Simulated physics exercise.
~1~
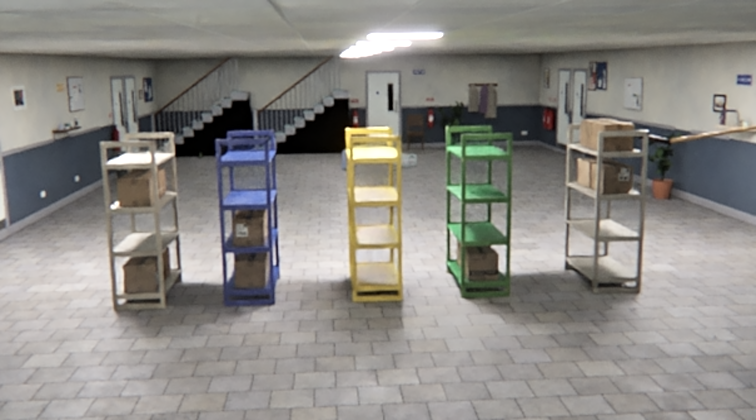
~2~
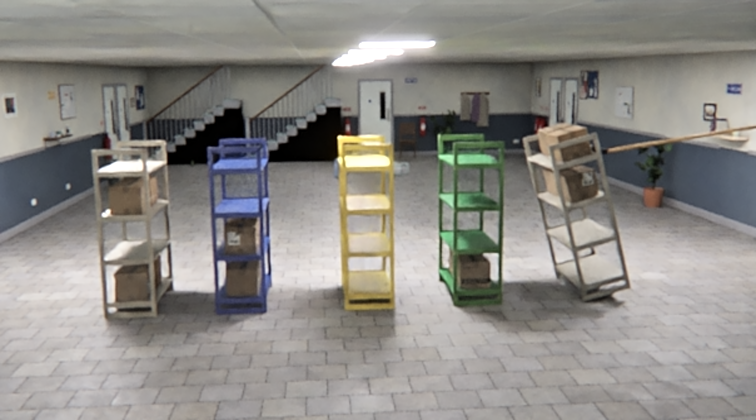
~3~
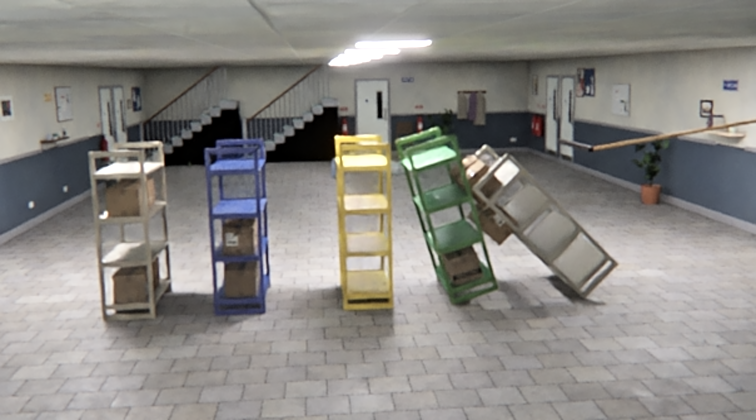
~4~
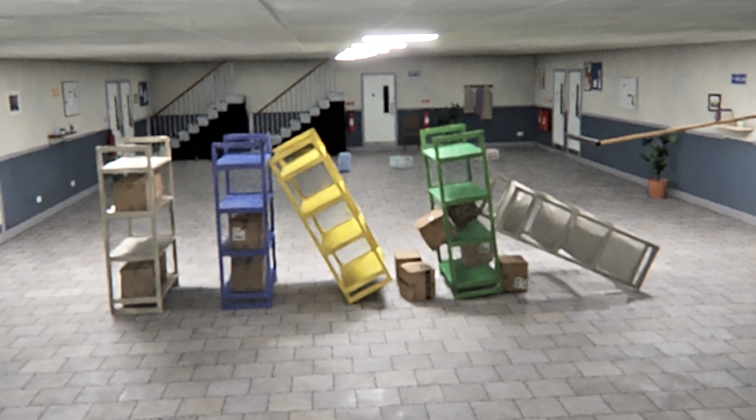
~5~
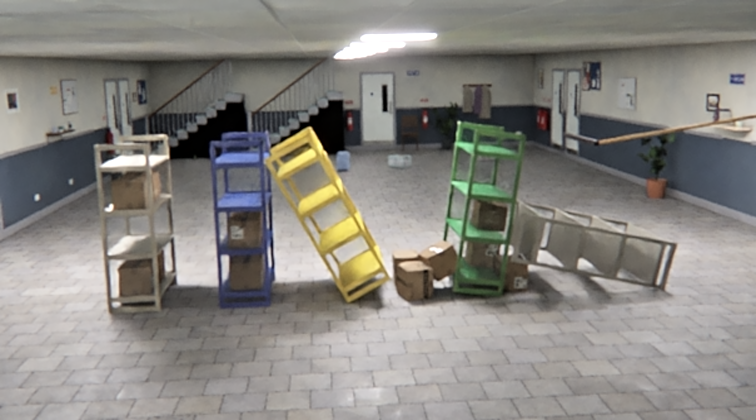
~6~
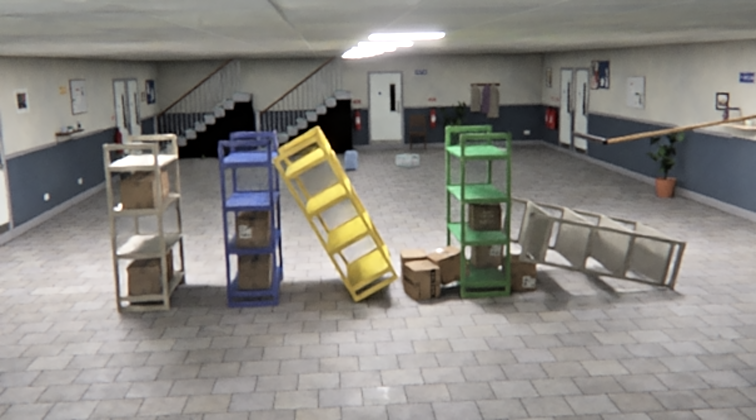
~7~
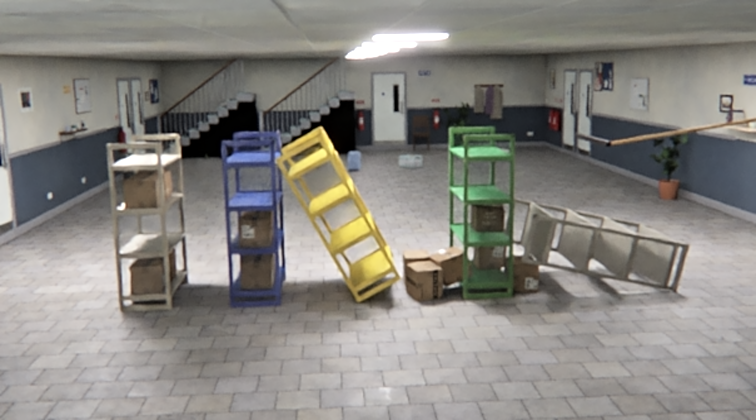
A pole topples the right shelf, green rocks back upright, and yellow ends leaning on blue.
